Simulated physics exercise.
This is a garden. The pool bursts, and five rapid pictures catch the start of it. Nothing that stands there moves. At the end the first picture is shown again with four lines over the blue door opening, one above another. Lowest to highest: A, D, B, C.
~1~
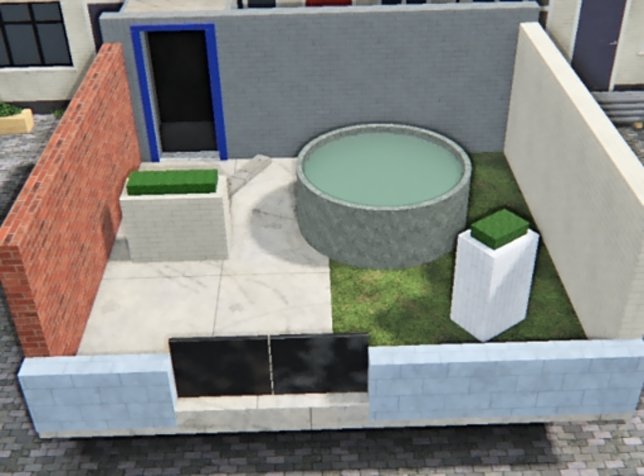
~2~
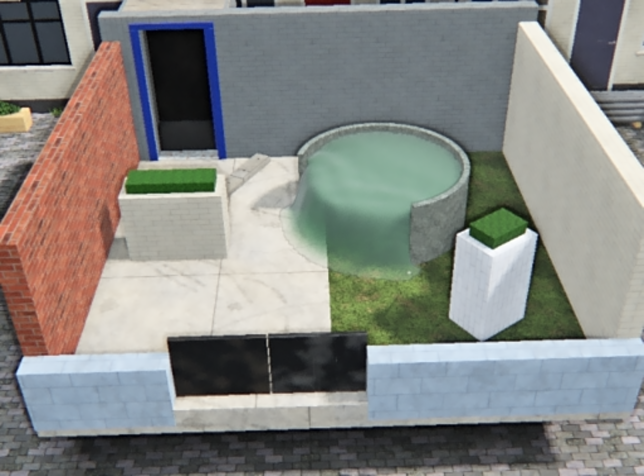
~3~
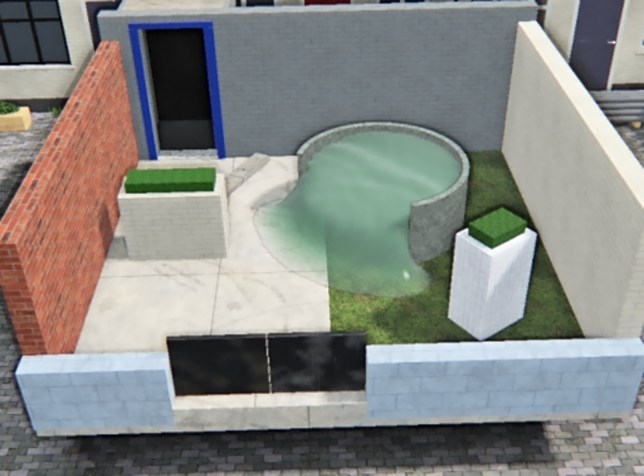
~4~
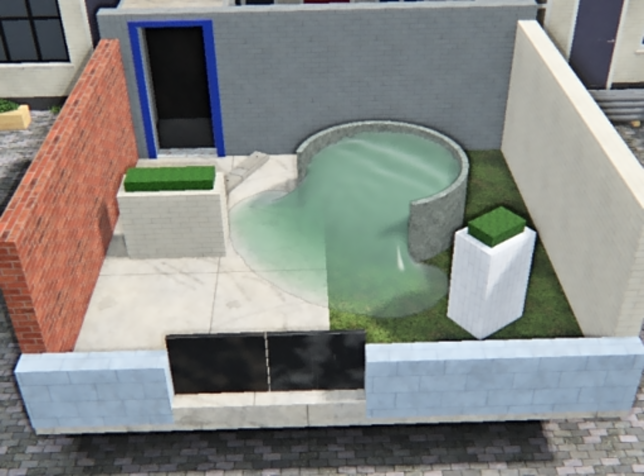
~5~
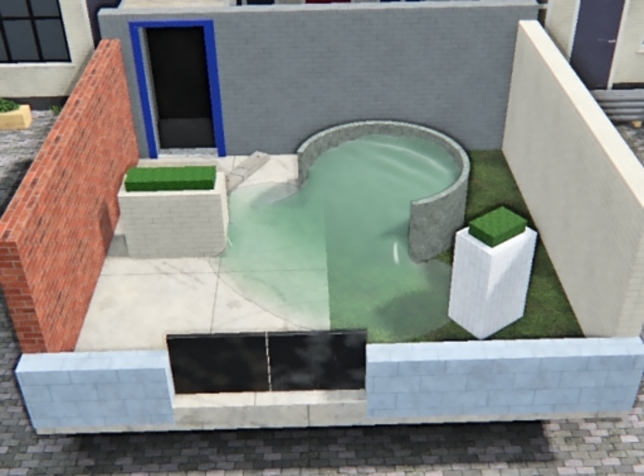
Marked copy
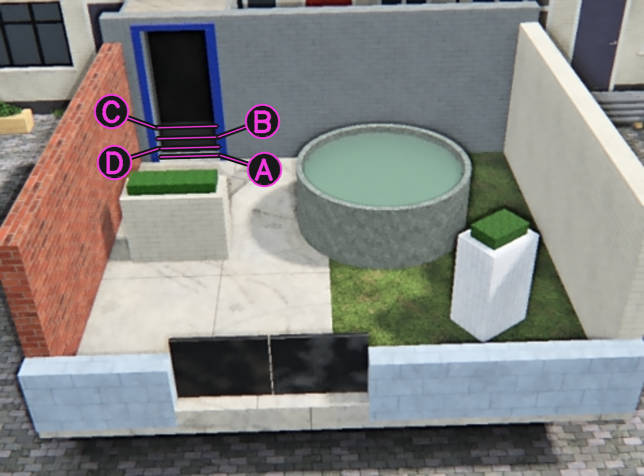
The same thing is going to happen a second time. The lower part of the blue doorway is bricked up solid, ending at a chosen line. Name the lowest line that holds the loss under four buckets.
D.
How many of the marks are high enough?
Three of the four.
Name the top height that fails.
A it is.
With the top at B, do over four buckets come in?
No, that is safe.
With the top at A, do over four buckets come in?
Yes, that goes wrong.
On the marked copy, A at (189, 156); B at (187, 137); C at (186, 127); D at (188, 147); from the bottom up A, D, B, C.
If A is chosen, about 12 bucketfuls get in.
If B is chosen, nothing gets over.
If C is chosen, nothing gets over.
If D is chosen, a splash gets over, under a bucket.
